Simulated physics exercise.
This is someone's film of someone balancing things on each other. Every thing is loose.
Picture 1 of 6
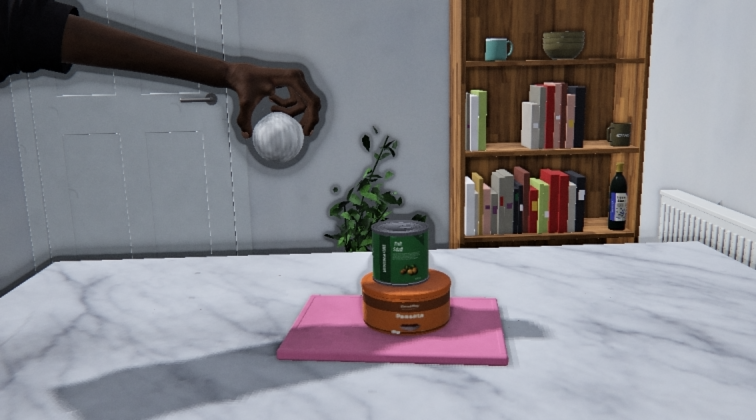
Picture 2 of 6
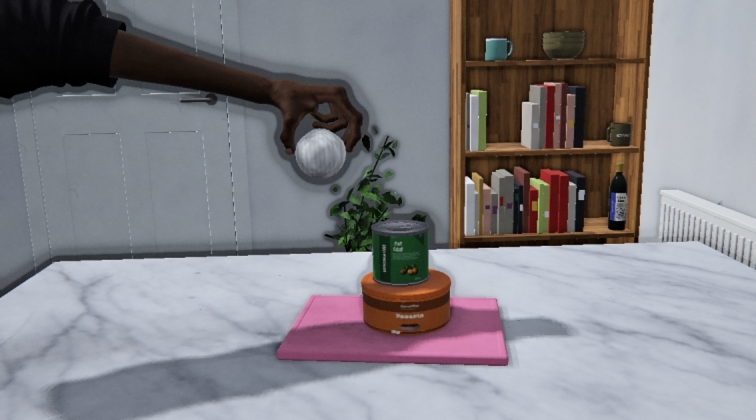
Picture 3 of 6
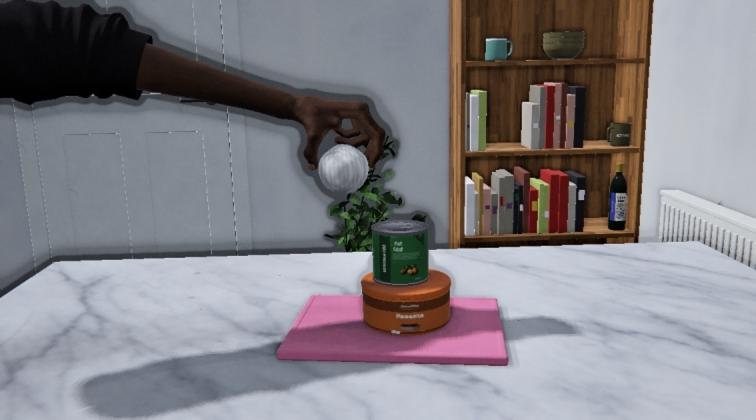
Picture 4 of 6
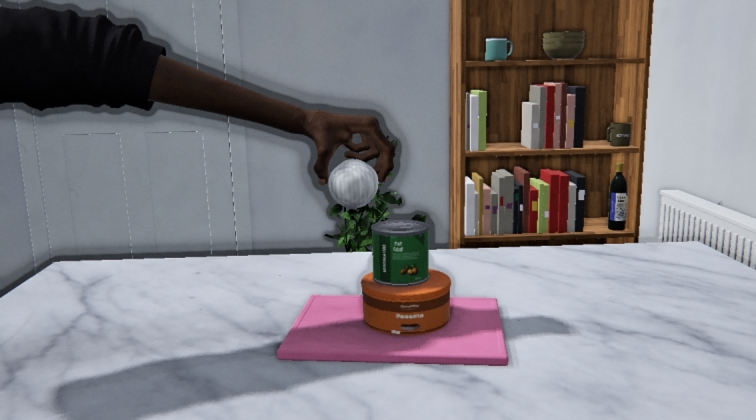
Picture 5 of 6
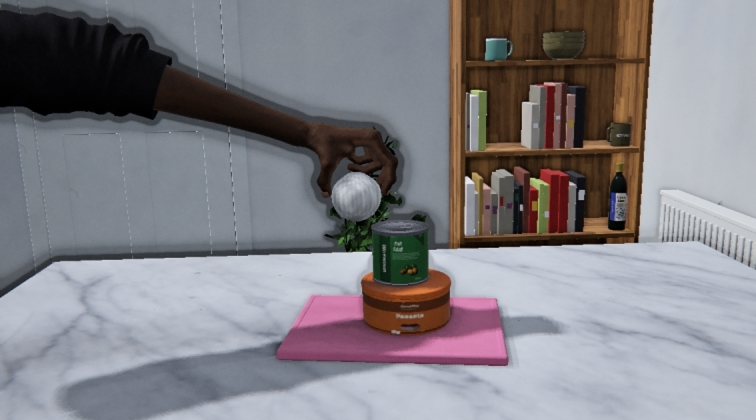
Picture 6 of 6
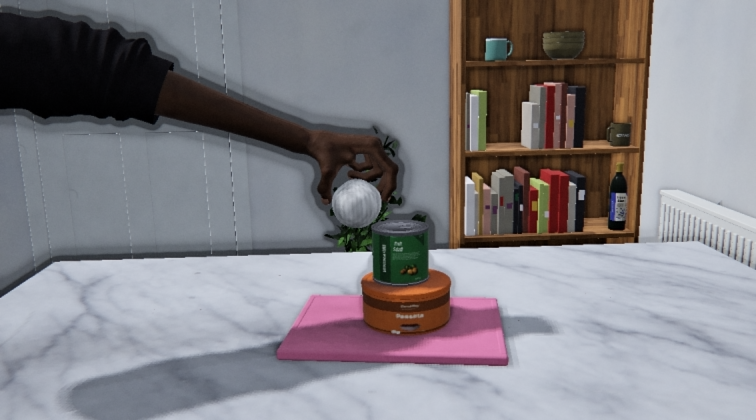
On a marble table, a hand carrying a white onion rightward and down beside a green tin stacked on an orange tub.
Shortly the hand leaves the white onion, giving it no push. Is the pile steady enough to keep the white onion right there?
I expect the stack will not stand.
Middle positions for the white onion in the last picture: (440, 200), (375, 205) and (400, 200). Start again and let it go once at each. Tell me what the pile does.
Try 1: Falls over. Try 2: Stable. Try 3: Stable.
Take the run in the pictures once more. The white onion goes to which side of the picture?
It goes leftward.
Then, 0.30 s past the last view, white onion now fallen.
Then, 0.40 s past the last view, things are still on the move.
Finally, fallen, white onion; the other 3 still in place. Final places as the last picture's camera would see them, white onion near (314, 297). The pile comes apart.
